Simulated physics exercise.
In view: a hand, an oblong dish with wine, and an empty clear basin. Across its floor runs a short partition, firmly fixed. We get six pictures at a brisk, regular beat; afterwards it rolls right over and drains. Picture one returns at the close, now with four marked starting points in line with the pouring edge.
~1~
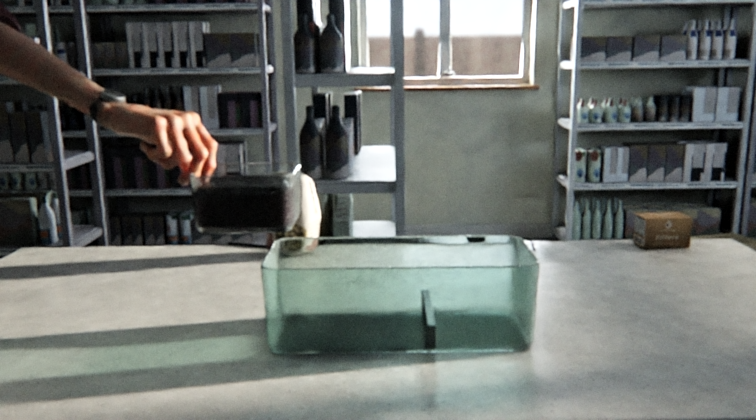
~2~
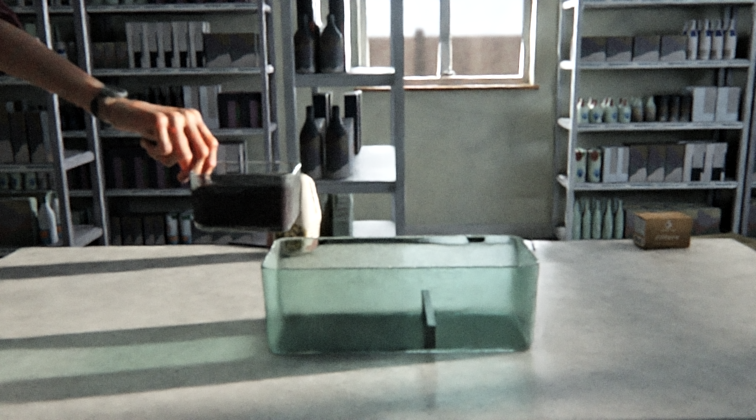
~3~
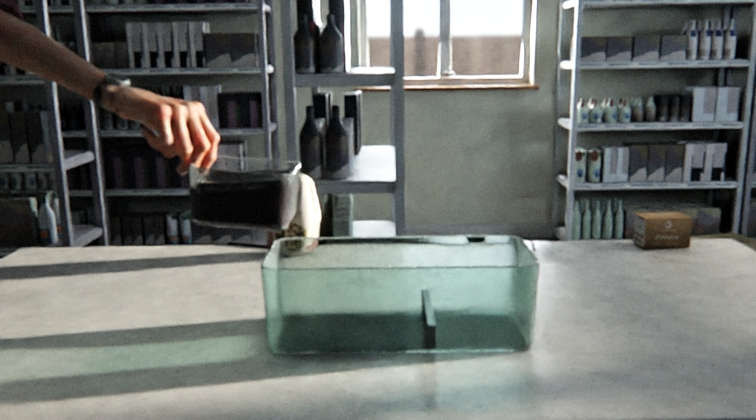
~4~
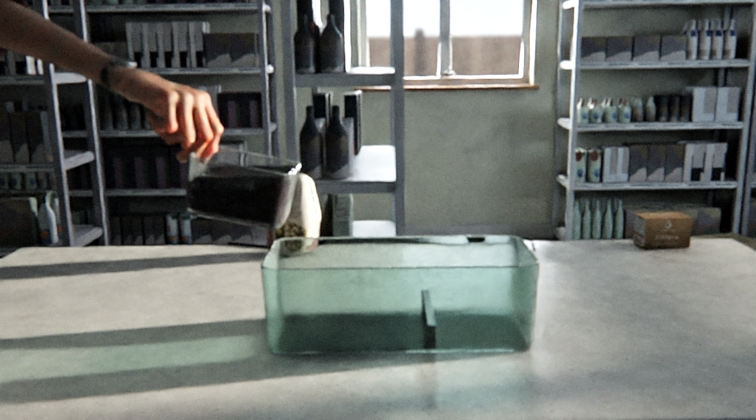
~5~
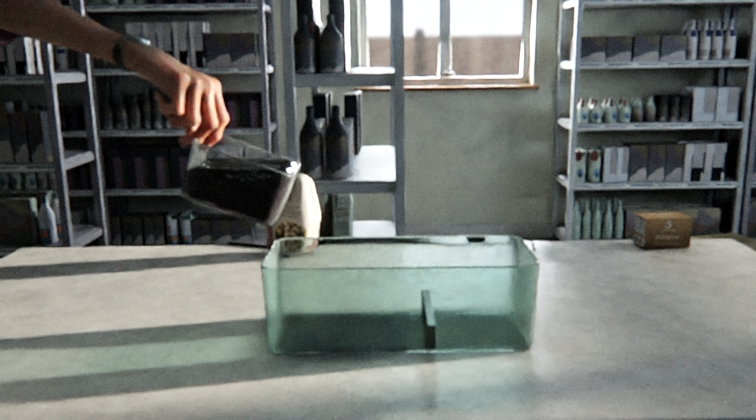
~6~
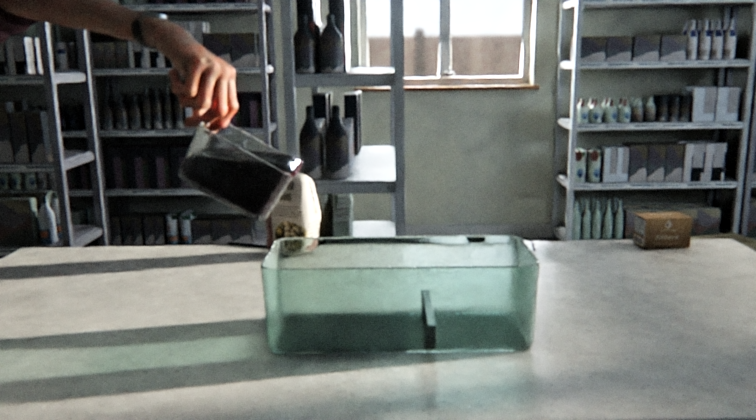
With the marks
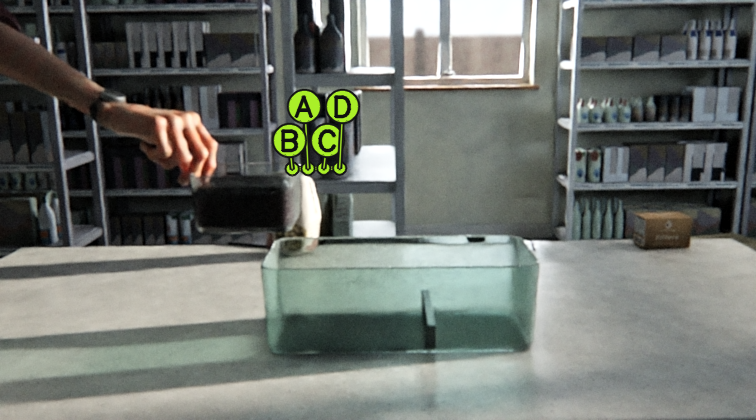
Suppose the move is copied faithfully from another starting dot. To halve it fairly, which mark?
Best: D.
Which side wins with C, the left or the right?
The left one.
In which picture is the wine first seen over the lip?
In picture 6.
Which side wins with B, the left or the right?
The left side.
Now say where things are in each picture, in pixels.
In the first frame, upright, lip at (295, 168); basin from (268, 351) to (533, 348); top of the wall at (428, 306); nothing has left yet.
In the second frame, upright, lip at (295, 168); nothing has left yet.
In the third frame, tipped about 5°, lip at (295, 168); nothing has left yet.
In the fourth frame, tipped about 12°, lip at (295, 168); nothing has left yet.
In the fifth frame, tipped about 20°, lip at (295, 168); nothing has left yet.
In the sixth frame, tipped about 30°, lip at (295, 168); wine is over the lip, down to (295, 168).
On the marked copy, A at (308, 168); B at (292, 168); C at (323, 168); D at (339, 168).
With A, about 78 % ends left of the wall and 17 % right of it; 5 % is lost outside.
With B, about 78 % ends left of the wall and 18 % right of it; 4 % is lost outside.
With C, about 71 % ends left of the wall and 27 % right of it.
With D, about 51 % ends left of the wall and 47 % right of it; 3 % is lost outside.
